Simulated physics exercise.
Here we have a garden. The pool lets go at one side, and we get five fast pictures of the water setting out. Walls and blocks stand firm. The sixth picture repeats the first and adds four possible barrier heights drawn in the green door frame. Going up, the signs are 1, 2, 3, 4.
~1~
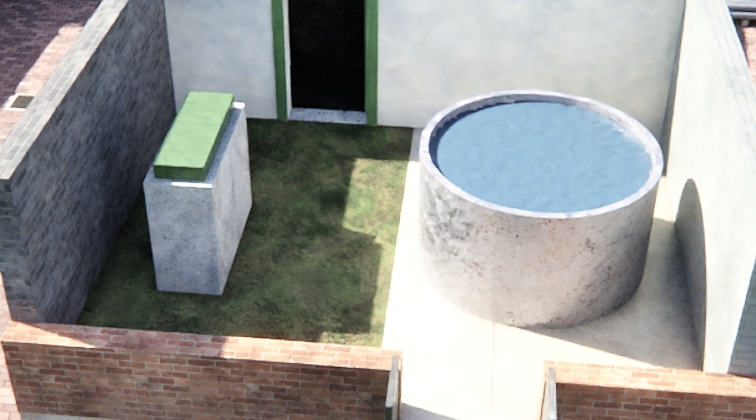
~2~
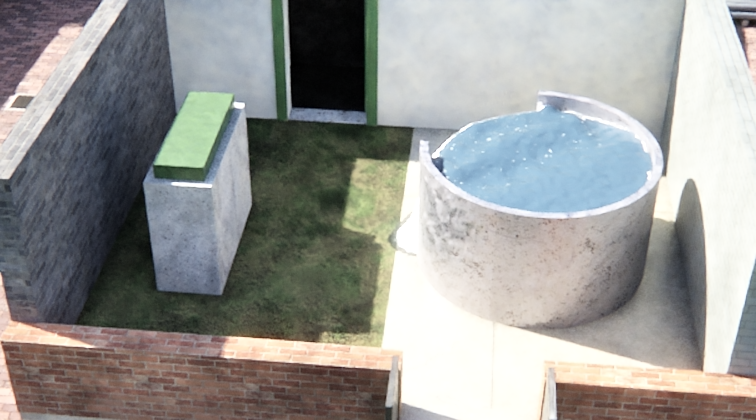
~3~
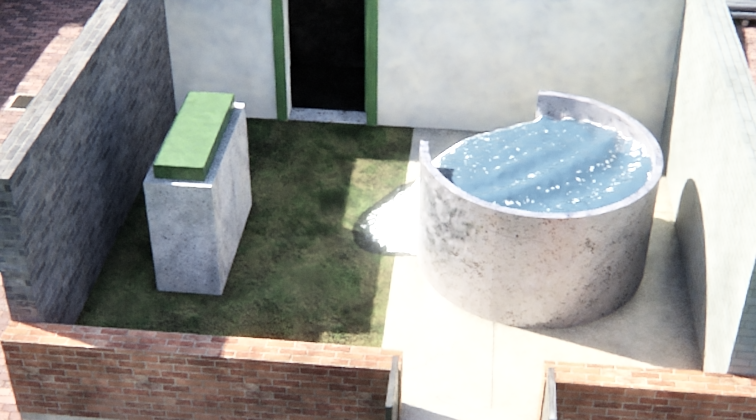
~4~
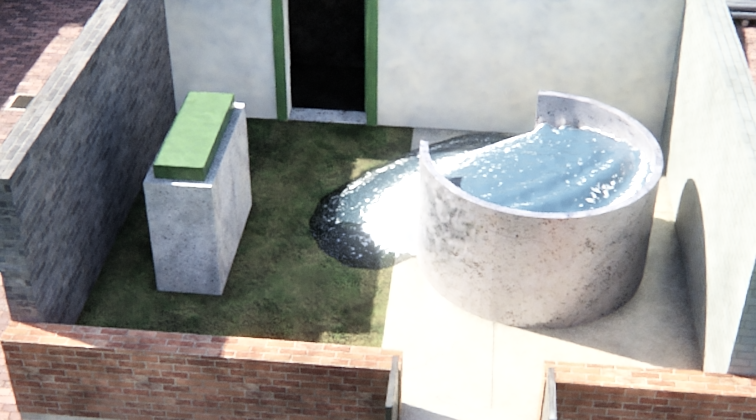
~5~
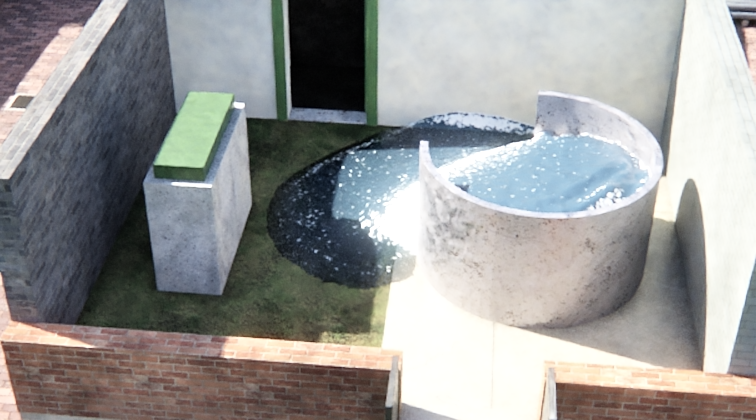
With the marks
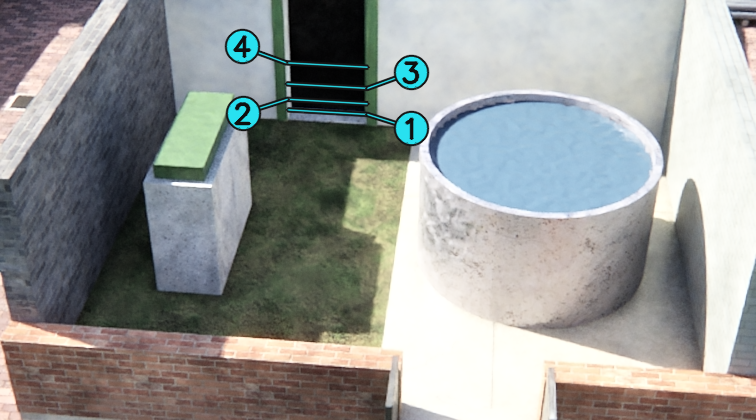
A round, mottled grey stone pool full of blue water stands on the right of a small walled garden, seen from above by a still camera. To its left are a grass patch and a pale block with a green top, with a dark green-framed doorway behind and low brick walls in front. The pool's back-left side opens, and glittering water pours out, spreading leftward across the grass.
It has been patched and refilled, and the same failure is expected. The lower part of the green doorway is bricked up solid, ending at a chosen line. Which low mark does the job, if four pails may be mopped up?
Use line 3.
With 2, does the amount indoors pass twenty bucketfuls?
No, it does not.
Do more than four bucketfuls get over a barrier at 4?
No, not at all.
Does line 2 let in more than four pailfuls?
Yes, it does.
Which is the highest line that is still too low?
Here it is line 2.
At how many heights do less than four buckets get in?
Two of the four.
On the marked copy, 1 at (327, 112); 2 at (327, 101); 3 at (327, 86); 4 at (326, 65); from the bottom up 1, 2, 3, 4.
With 1, dozens of bucketfuls pour in.
With 2, about 9 bucketfuls get in.
With 3, a splash gets over, under a bucket.
With 4, nothing gets over.
